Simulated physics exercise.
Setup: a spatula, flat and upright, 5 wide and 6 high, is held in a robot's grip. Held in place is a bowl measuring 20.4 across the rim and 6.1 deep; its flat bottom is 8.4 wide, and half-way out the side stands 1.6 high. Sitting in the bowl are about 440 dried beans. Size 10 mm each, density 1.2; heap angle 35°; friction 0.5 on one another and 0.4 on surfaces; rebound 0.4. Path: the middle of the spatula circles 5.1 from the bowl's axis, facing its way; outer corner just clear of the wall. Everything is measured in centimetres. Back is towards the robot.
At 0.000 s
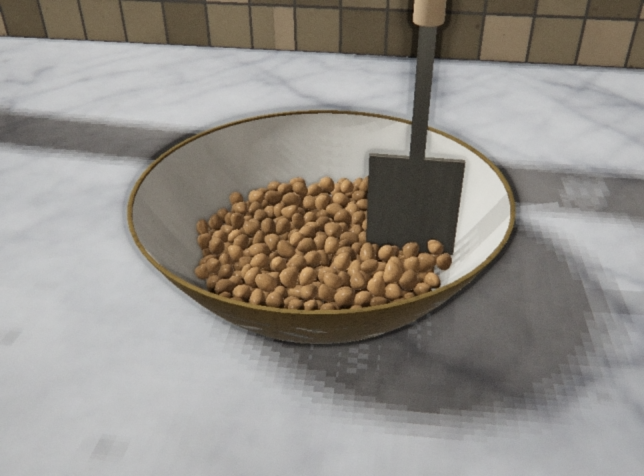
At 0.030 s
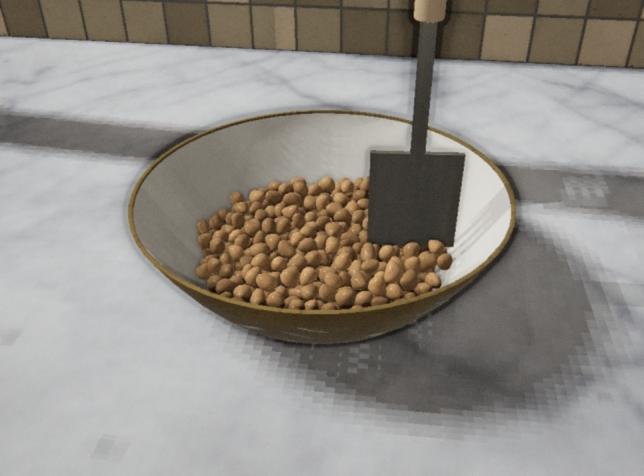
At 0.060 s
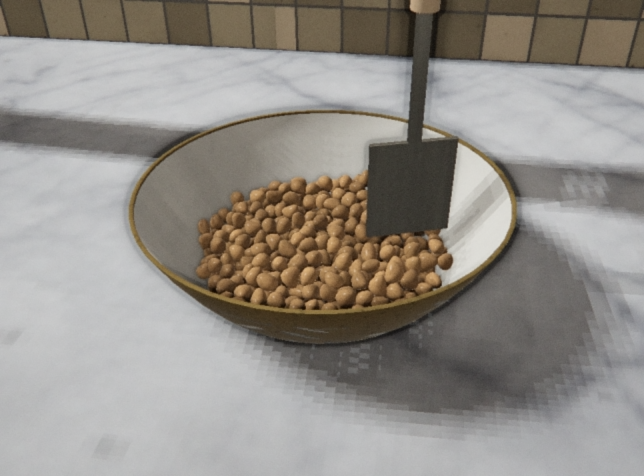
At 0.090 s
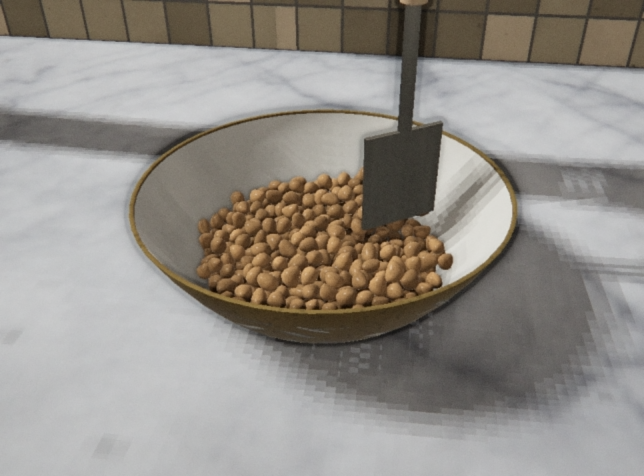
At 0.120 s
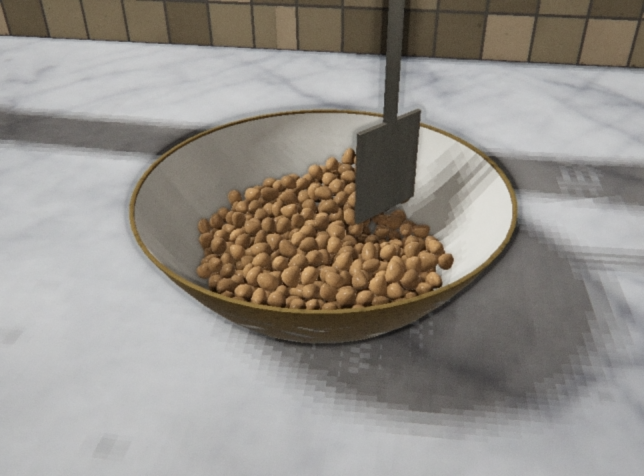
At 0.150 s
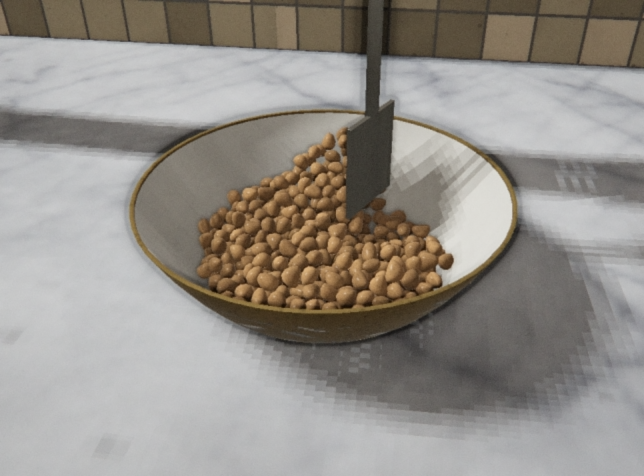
To begin with, a flat dark spatula stands upright at the right side of a wide bowl of brown beans on a marble counter. It then sweeps leftward and toward the back, turning as it goes, and pushes beans into a rising heap against the rear wall.
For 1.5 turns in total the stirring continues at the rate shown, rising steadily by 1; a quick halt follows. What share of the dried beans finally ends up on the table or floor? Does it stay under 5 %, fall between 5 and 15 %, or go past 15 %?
It stays under 5 %.
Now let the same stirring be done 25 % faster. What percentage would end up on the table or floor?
In that case it comes to around 10 percent.
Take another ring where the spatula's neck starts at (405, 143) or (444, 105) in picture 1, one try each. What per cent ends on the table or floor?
Roughly 0 % and 0 %.
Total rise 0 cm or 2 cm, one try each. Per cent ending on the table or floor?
Some 5 and some 0 per cent.
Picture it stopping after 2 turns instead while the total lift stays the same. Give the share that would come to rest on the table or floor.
I'd expect some 0 per cent.
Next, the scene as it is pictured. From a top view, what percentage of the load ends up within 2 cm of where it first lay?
Roughly 45 percent.
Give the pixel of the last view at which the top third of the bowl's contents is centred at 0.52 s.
About (295, 284) in the last picture.
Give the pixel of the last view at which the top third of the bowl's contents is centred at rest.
The centre is near pixel (312, 248).
After 0.52 s, 251° round, highest piece 8 above the table; 441 in the bowl, 2 on the table or floor, 2 in flight or on the tool.
After 0.89 s, 77° round, highest piece 7 above the table; 436 in the bowl, 9 on the table or floor.
After 1.27 s, 180° round, highest piece 5 above the table; 436 in the bowl, 9 on the table or floor.
After 1.97 s, 180° round, highest piece 5 above the table; 436 in the bowl, 9 on the table or floor.
At rest, 436 in the bowl, 9 on the table or floor. That is 2 % on the table or floor.
